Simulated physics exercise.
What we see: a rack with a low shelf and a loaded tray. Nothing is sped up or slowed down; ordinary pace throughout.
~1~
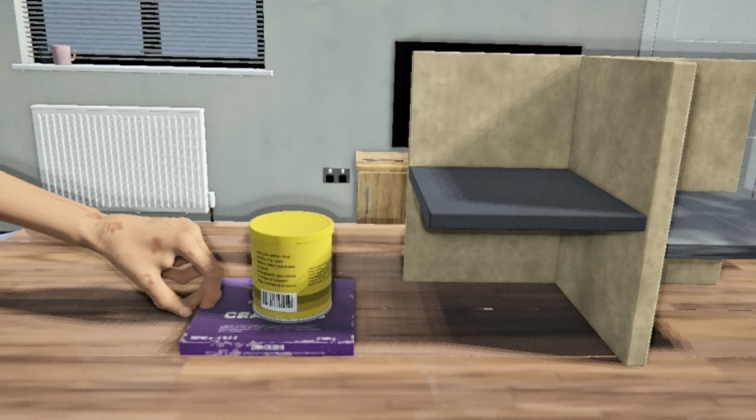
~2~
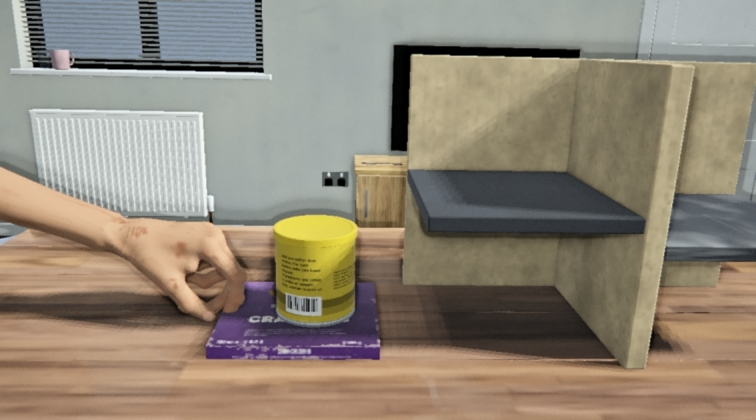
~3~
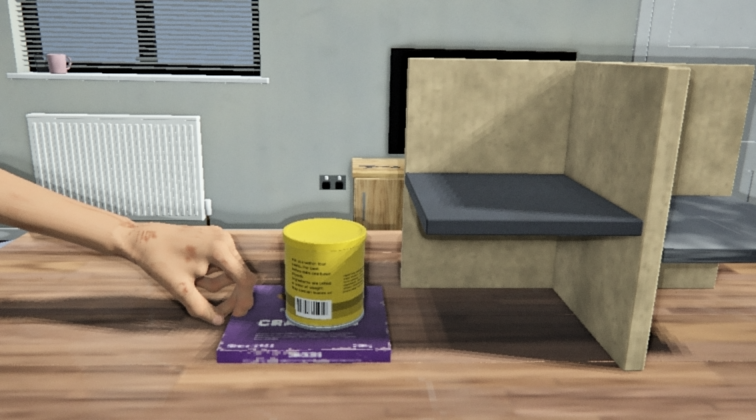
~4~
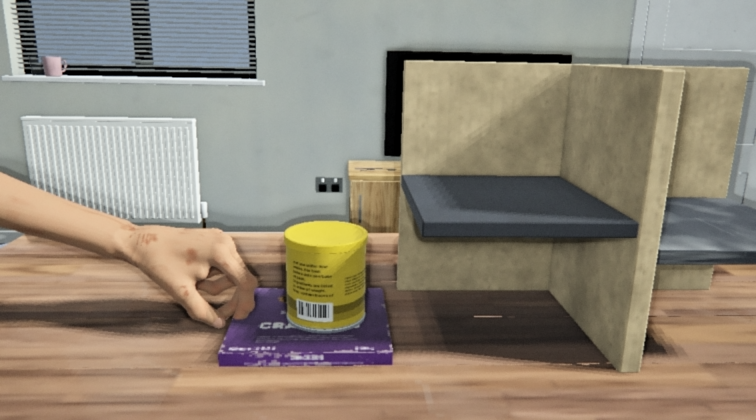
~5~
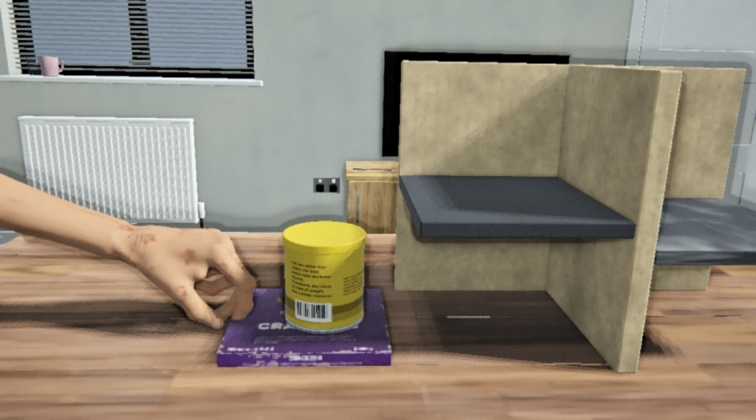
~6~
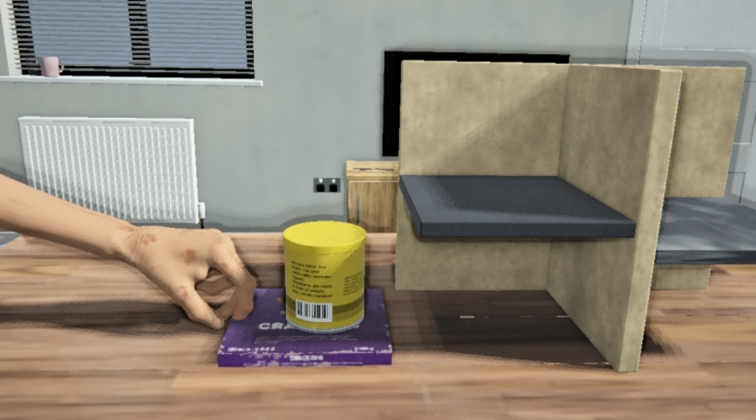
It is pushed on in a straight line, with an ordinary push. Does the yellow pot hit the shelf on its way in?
No: It fits.
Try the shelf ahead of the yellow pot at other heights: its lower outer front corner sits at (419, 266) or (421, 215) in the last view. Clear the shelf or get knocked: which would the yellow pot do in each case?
For the two tries, it fits beneath it and then fits beneath it.
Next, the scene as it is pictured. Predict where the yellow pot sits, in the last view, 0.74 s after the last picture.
Predicted centre: Roughly (370, 276).
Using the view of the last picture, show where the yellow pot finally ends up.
Look close to (496, 276) and you'll find its middle.
Then, 0.74 s on from there, yellow pot riding along near (370, 276).
Then, 1.42 s on from there, yellow pot riding along near (426, 276).
Then, 1.98 s on from there, yellow pot riding along near (472, 276).
In the end, the yellow pot rides in untouched, near (496, 276).
